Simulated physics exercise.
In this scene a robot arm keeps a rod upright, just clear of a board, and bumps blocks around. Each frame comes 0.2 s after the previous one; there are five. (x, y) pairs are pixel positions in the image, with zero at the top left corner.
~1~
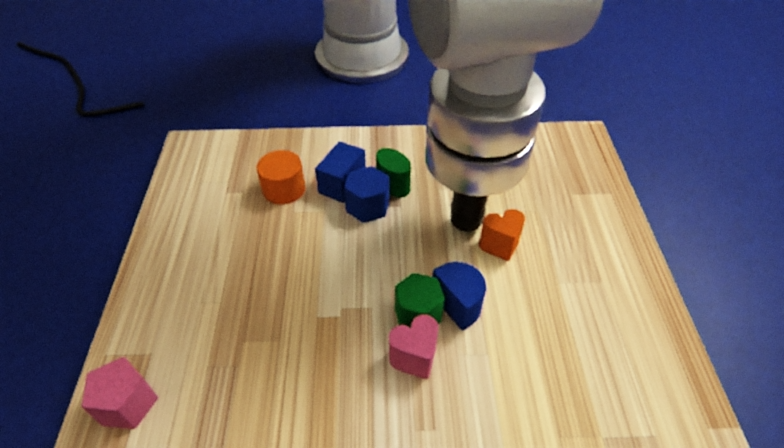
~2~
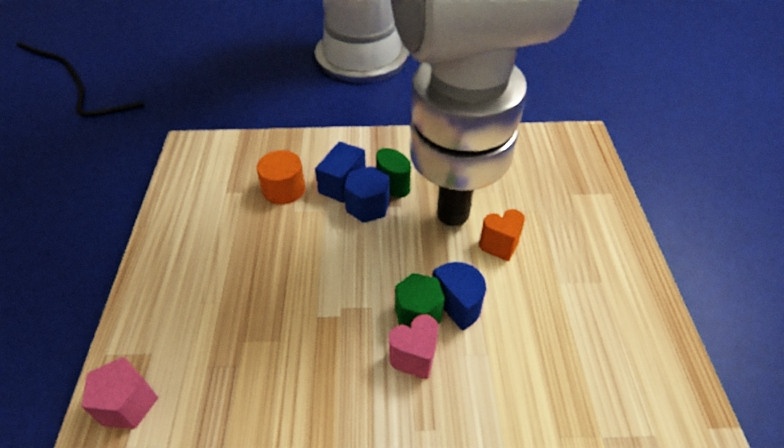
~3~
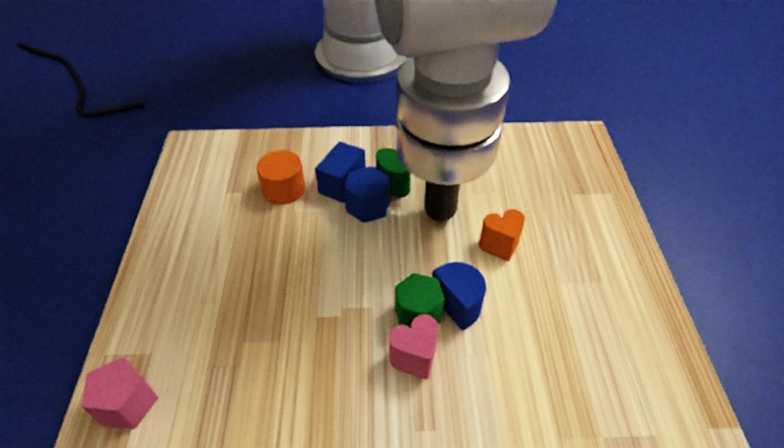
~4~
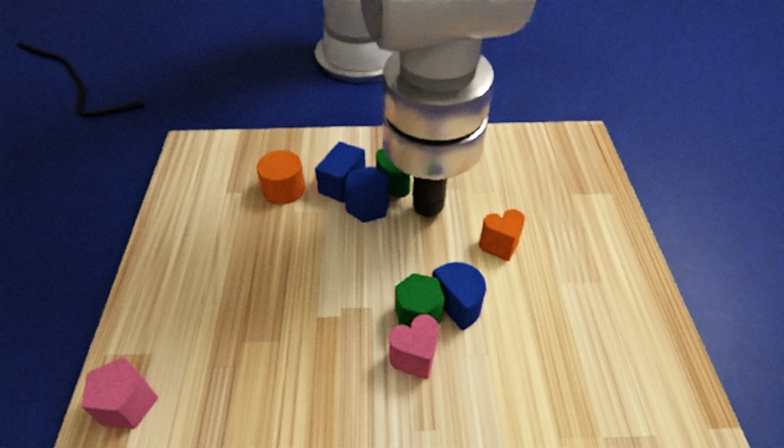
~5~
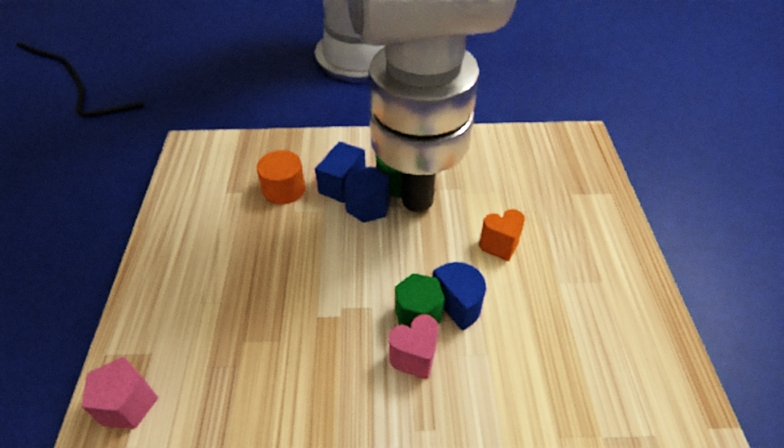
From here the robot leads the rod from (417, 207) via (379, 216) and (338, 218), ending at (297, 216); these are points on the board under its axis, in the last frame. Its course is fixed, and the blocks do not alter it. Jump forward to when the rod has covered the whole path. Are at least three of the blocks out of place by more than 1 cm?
Answer: Yes.
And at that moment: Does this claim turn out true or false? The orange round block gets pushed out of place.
Verdict: True.
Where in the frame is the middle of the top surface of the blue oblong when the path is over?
I think it will end close to (325, 152).
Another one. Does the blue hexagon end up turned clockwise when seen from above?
Answer: Yes.
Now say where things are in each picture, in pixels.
The first frame shows lower end of the rod (467, 220), tops of blocks, orange round block (279, 164), blue oblong (340, 158), blue hexagon (367, 181), green oval (393, 160).
The second frame shows rod (453, 215), blocks as before.
The third frame shows rod (440, 210), blocks as before.
The fourth frame shows rod (428, 205), blocks as before.
The fifth frame shows rod (417, 201), orange round block (279, 164), blue oblong (340, 158), blue hexagon (367, 181), green oval hidden.
One third of the way, rod (378, 211); blue oblong (332, 156), turned 30° clockwise; blue hexagon (342, 183), turned 15° clockwise.
Two thirds of the way, rod (336, 212); orange round block (270, 162); blue oblong (325, 152), turned 65° clockwise; blue hexagon (304, 178), turned 35° clockwise.
At the end, rod (296, 210); orange round block (246, 150); blue oblong (325, 152), turned 65° clockwise; blue hexagon (267, 173), turned 40° clockwise; green oval not moved.
